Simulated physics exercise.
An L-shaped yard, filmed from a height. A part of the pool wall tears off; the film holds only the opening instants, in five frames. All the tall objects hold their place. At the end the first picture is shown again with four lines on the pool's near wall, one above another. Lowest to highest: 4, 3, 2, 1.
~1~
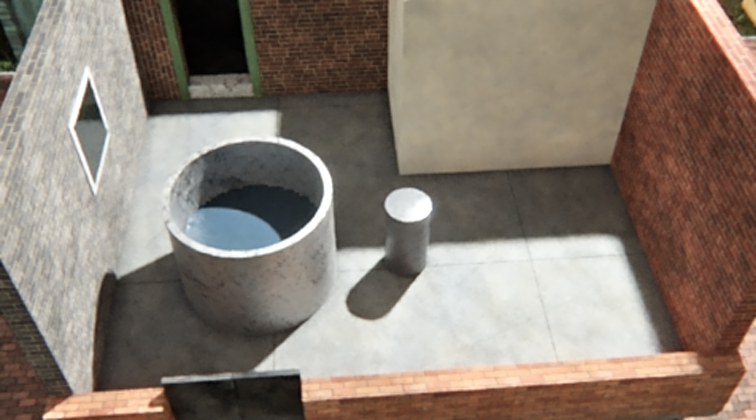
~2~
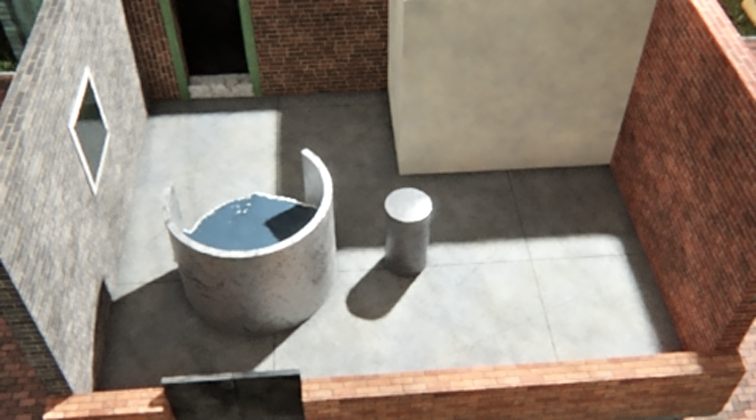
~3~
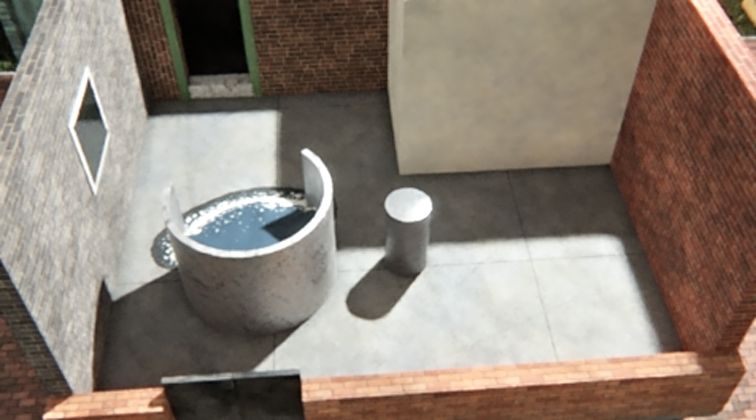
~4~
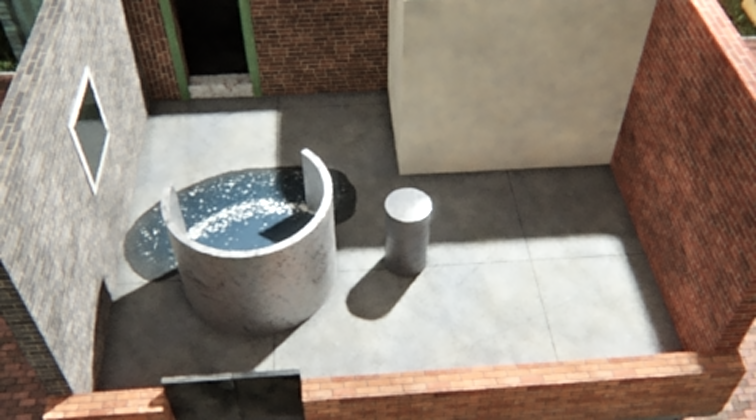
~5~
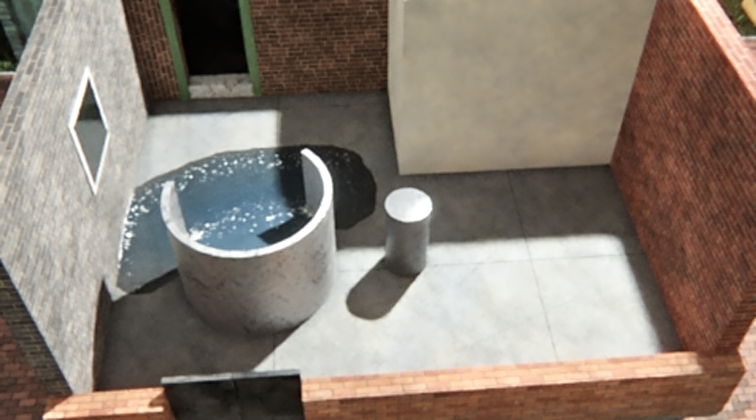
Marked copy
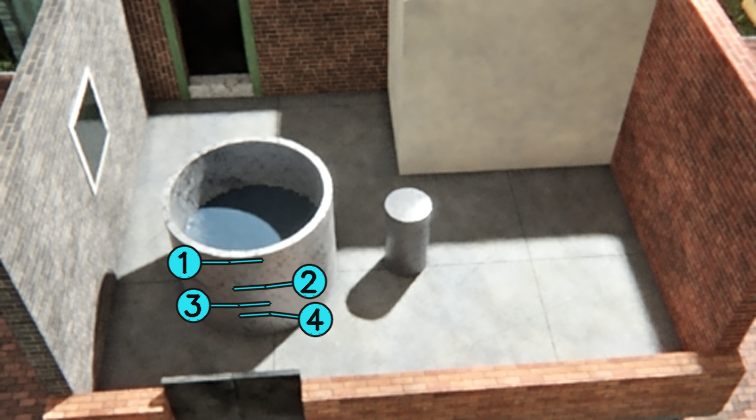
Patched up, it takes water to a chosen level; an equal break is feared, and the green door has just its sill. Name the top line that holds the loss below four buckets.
3 will do.
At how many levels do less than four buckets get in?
Two of the four.
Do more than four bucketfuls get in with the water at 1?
Yes.
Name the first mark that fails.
2 it is.
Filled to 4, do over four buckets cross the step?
No, that is safe.
On the marked copy, 1 at (245, 261); 2 at (250, 287); 3 at (253, 304); 4 at (255, 314); from the bottom up 4, 3, 2, 1.
For mark 1, dozens of bucketfuls pour in.
For mark 2, about 10 bucketfuls get in.
For mark 3, a bucket or two gets in.
For mark 4, nothing gets over.
